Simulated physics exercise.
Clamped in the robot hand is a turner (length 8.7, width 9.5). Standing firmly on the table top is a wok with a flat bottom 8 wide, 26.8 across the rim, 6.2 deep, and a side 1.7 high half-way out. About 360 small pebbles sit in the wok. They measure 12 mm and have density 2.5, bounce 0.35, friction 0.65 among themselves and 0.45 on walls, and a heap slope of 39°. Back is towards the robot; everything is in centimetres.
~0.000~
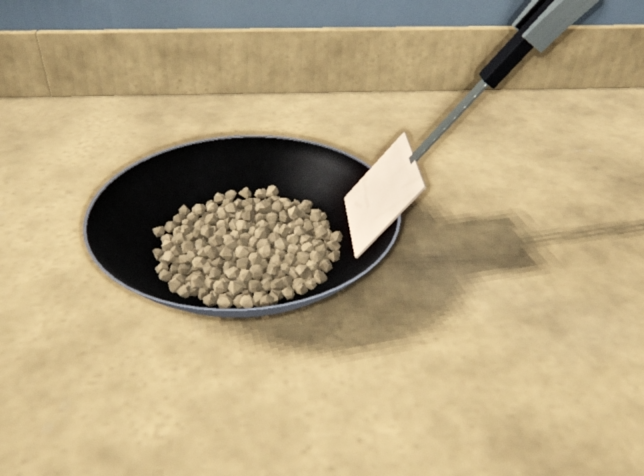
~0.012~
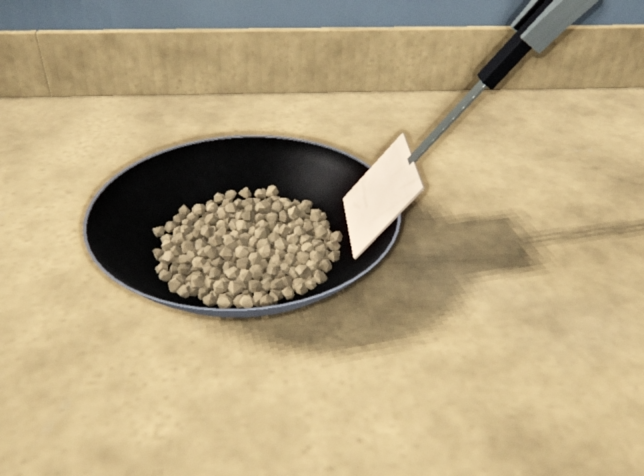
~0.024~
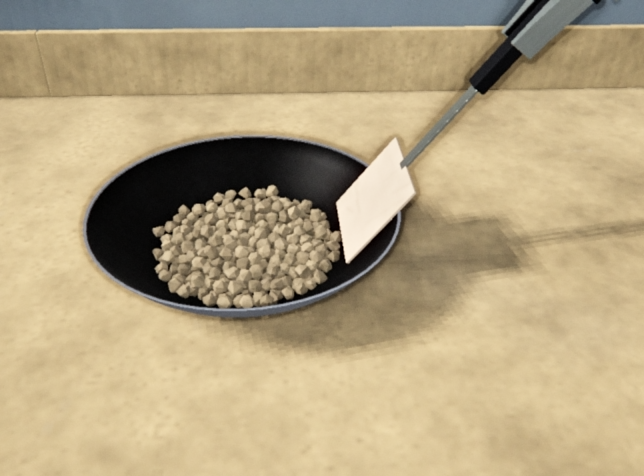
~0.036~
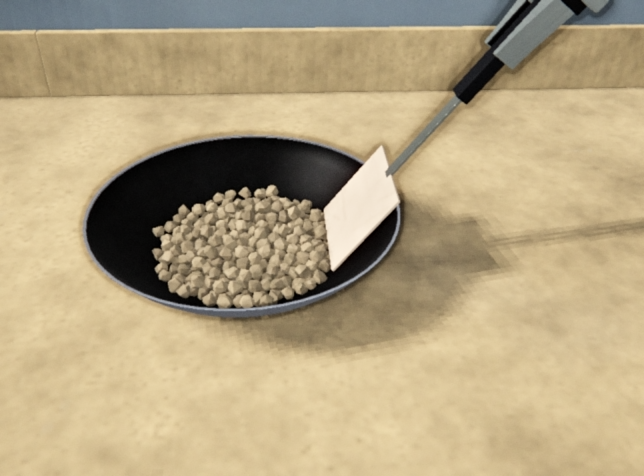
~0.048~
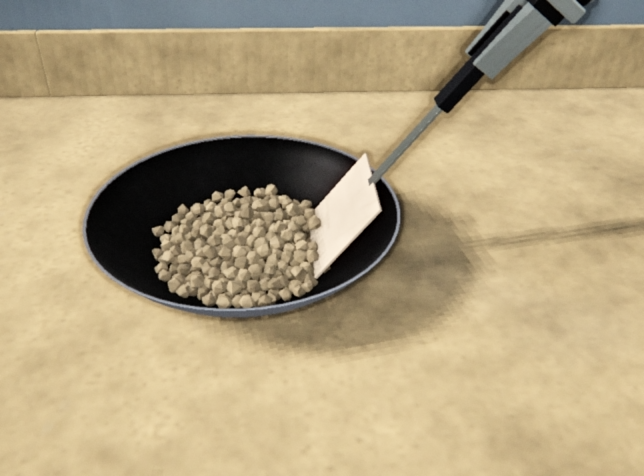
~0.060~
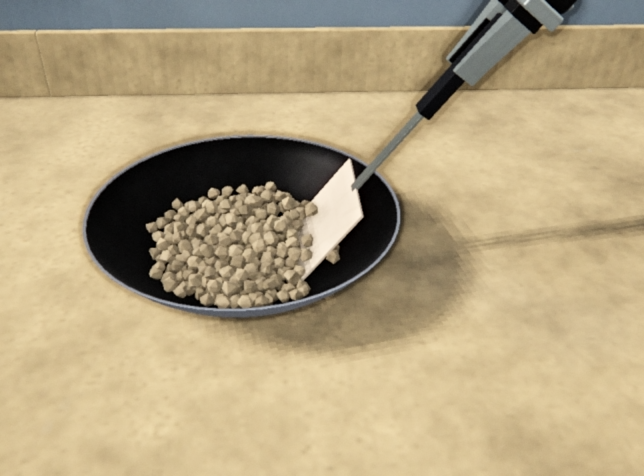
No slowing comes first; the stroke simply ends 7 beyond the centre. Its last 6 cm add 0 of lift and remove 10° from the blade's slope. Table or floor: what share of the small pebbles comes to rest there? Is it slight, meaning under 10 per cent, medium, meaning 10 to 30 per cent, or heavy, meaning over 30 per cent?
It is heavy, over 30 per cent.
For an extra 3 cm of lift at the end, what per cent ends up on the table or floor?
It comes to around 45 percent.
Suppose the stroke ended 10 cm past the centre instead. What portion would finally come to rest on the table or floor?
In that case about 65 percent ends on the table or floor.
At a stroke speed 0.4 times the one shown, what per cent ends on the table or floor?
Roughly 20 per cent.
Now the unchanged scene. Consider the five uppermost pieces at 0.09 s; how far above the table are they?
Roughly 7 cm above the table.
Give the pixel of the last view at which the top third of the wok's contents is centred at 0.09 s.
Around (214, 228).
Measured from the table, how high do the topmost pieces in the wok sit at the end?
About 7.5 cm above the table.
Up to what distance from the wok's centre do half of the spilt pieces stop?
26 cm.
After 0.09 s, sloping 53°, highest piece 8 above the table; 355 in the wok.
After 0.12 s, sloping 50°, highest piece 10 above the table; 355 in the wok.
After 0.33 s, sloping 43°, highest piece 9 above the table; 218 in the wok, 50 on the table or floor, 87 on the blade or in flight.
After 1.38 s, sloping 43°, highest piece 7 above the table; 215 in the wok, 140 on the table or floor.
At rest, 215 in the wok, 140 on the table or floor. That is 39 % on the table or floor.
